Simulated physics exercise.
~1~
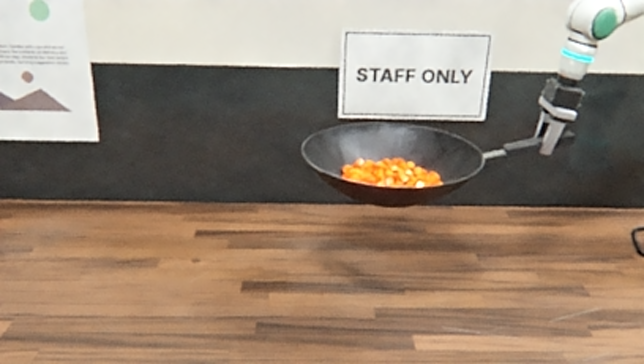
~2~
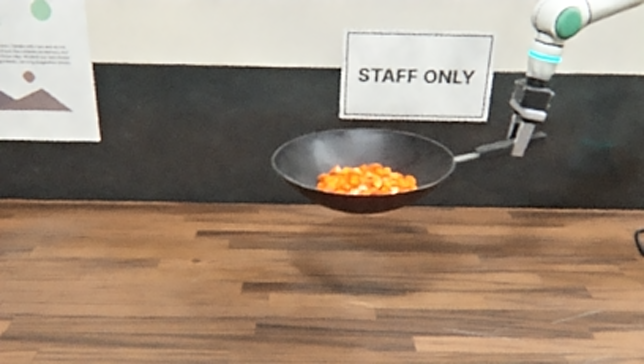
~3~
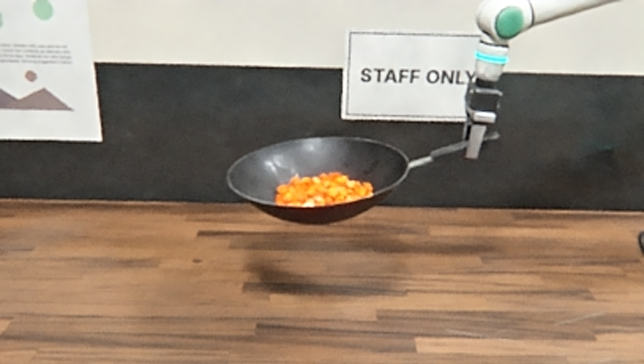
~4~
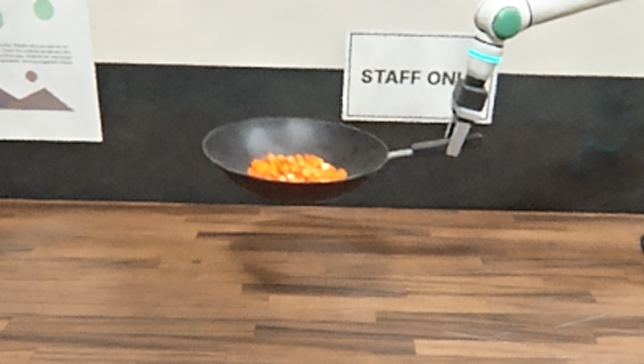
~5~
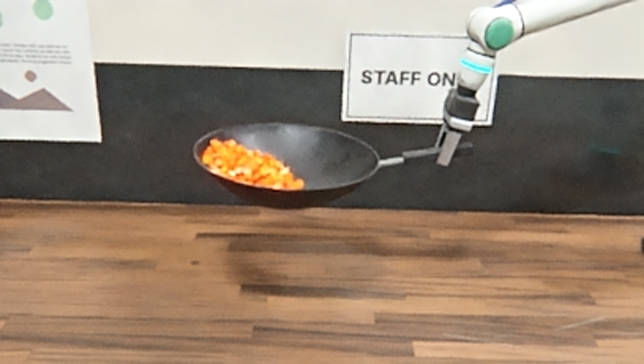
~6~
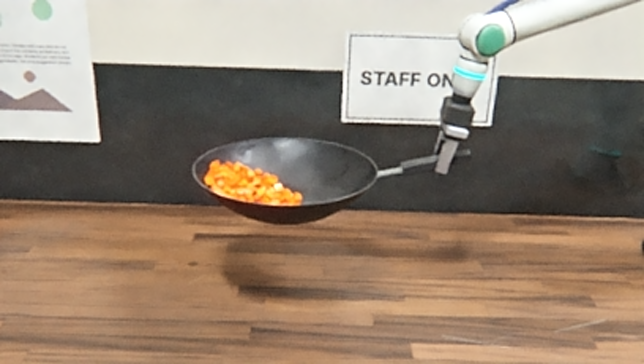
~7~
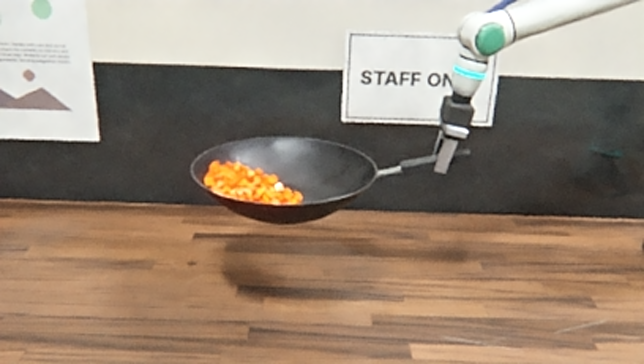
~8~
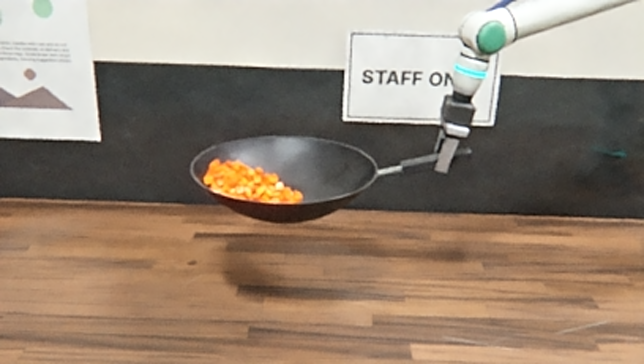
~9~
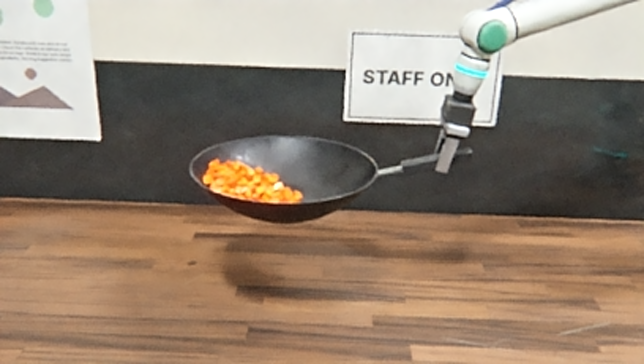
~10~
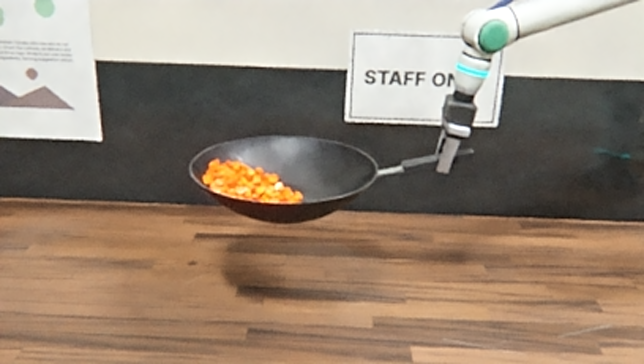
A robot arm carries a wok of diced orange vegetables left, then holds it still.
